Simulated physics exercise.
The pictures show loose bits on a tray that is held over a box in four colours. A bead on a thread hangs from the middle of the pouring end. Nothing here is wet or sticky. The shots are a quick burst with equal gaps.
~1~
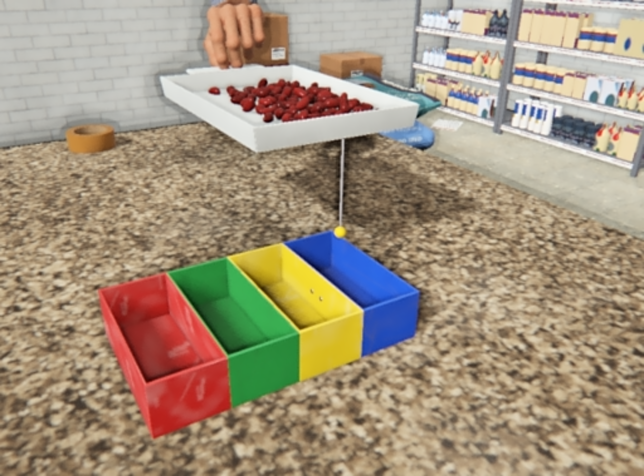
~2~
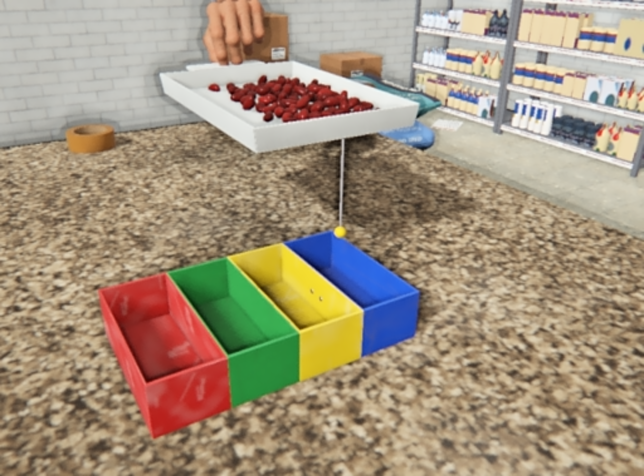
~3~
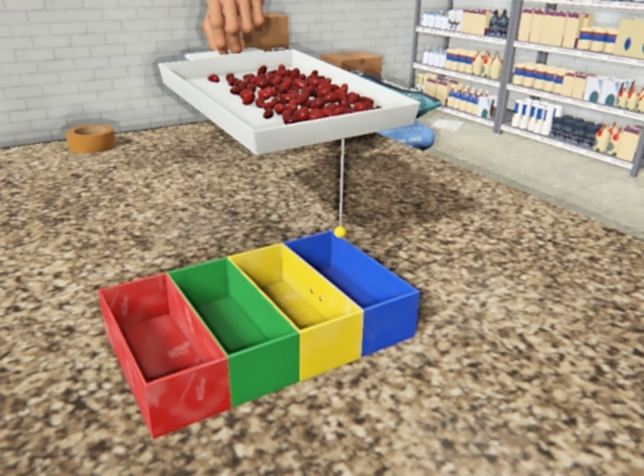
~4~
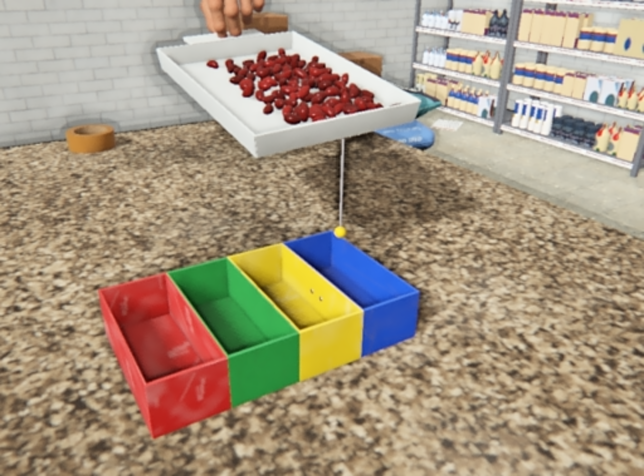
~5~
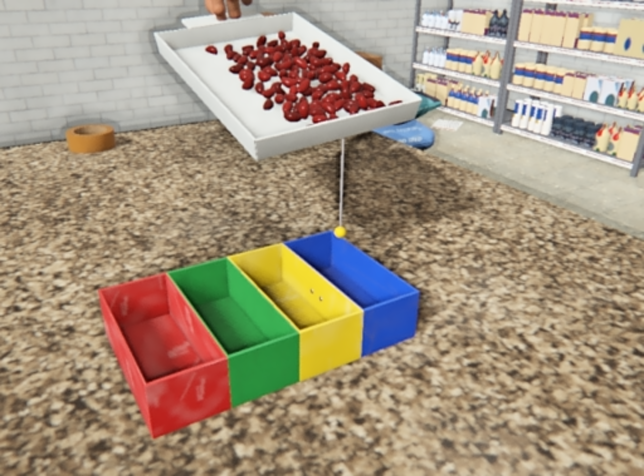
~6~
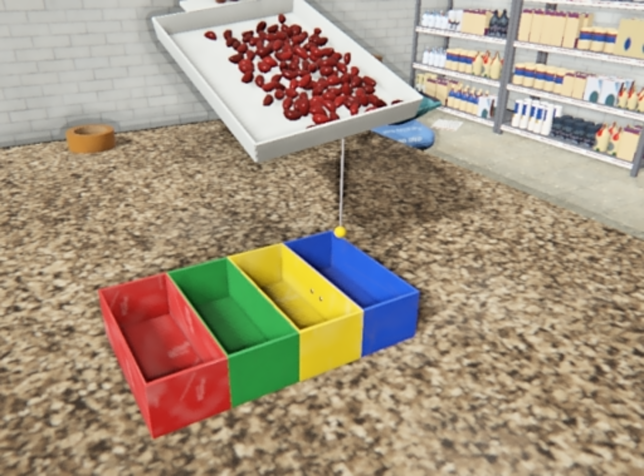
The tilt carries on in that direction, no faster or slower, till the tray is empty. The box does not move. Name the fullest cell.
Fullest: The yellow cell.
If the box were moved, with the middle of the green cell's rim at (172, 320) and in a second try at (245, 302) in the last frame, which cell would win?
One: The cell in blue. Two: That yellow cell.
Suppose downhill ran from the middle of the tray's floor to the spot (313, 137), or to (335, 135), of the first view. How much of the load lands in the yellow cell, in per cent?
About 30 and 20 per cent.
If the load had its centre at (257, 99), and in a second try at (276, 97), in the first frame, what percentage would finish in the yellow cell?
Roughly 60 per cent, and 50 per cent.
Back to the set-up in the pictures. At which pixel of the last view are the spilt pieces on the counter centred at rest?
Near (453, 400).
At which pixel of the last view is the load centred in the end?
Close to (314, 327).
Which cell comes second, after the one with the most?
In second place: The blue one.
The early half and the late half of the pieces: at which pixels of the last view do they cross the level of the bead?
The first part at (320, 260); the rest at (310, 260).
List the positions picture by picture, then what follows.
The first frame shows corners of the pouring end near (256, 126) and (415, 104), level; middle of the load near (305, 102), kidney beans; bead on its thread near (340, 232); red cell near (189, 392); green cell near (265, 365); yellow cell near (331, 341); blue cell near (390, 319).
The second frame shows corners of the pouring end near (256, 127) and (415, 104), level; middle of the load near (305, 100).
The third frame shows corners of the pouring end near (256, 130) and (415, 102), tipped barely, lowest at the left corner; middle of the load near (305, 93).
The fourth frame shows corners of the pouring end near (256, 134) and (416, 100), tipped a little, lowest at the left corner; middle of the load near (306, 84).
The fifth frame shows corners of the pouring end near (257, 138) and (417, 98), tipped a little, lowest at the left corner; middle of the load near (306, 75).
The sixth frame shows corners of the pouring end near (257, 142) and (418, 97), tipped clearly, lowest at the left corner; middle of the load near (306, 65); red cell near (189, 392); green cell near (265, 365); yellow cell near (331, 341); blue cell near (390, 319).
Shortly afterwards, tray tipped steeply; the whole lot on the tray.
Next, tray tipped past a quarter turn; the bulk on the tray; a little in the yellow cell; only a few in the green cell; only a few in the blue cell; only a few falling or outside the box.
Some moments later, tray tipped past a quarter turn; near half in the yellow cell; near a quarter in the blue cell; a little in the green cell; a little falling or outside the box.
In the end, tray tipped past a quarter turn; near half in the yellow cell; near a quarter in the blue cell; a little in the green cell; none at all in the red cell; a little outside the box.
